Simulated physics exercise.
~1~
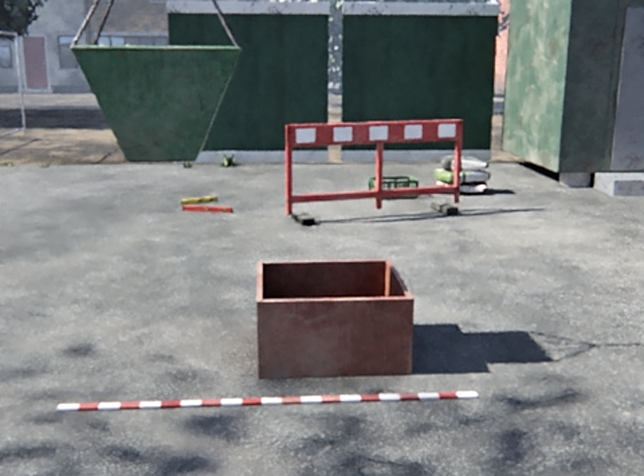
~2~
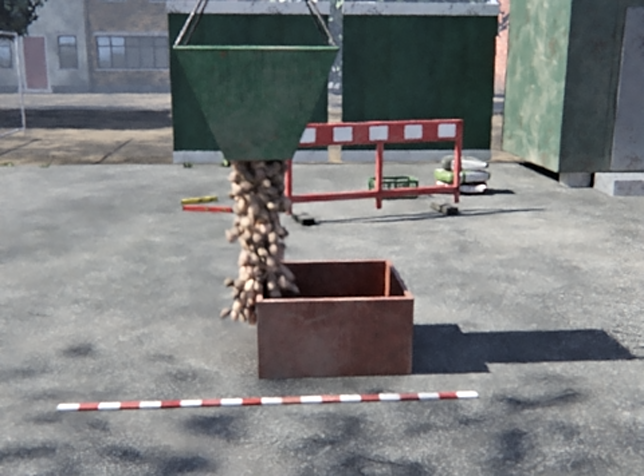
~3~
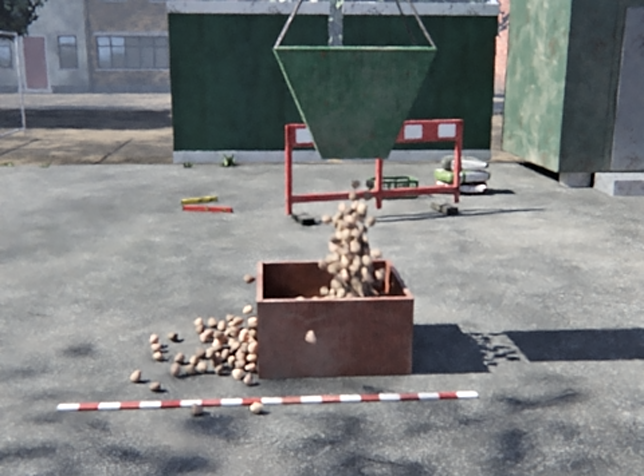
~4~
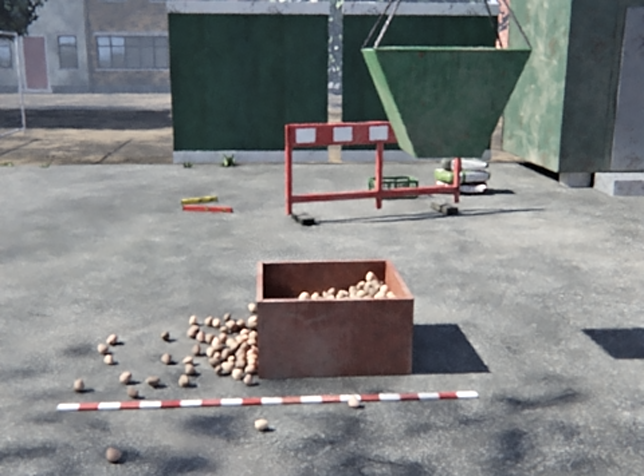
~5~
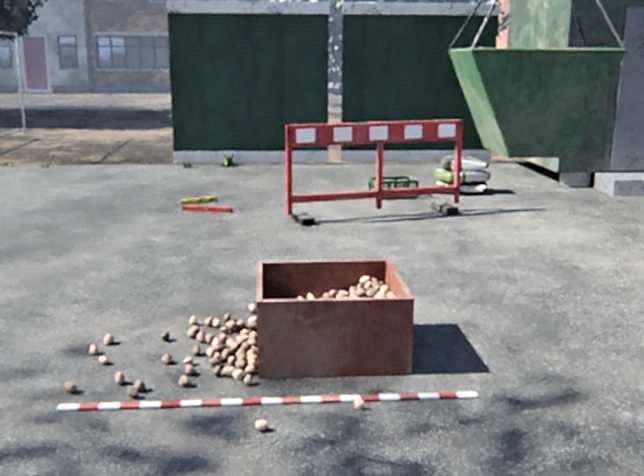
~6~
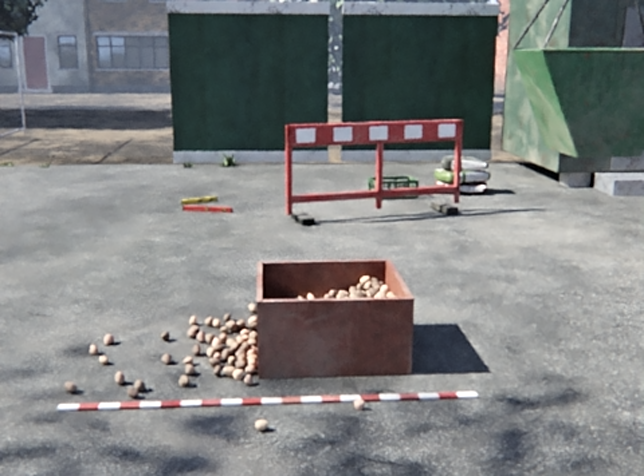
A green skip moves right, dropping brown stones into a rusty bin and spilling some left.
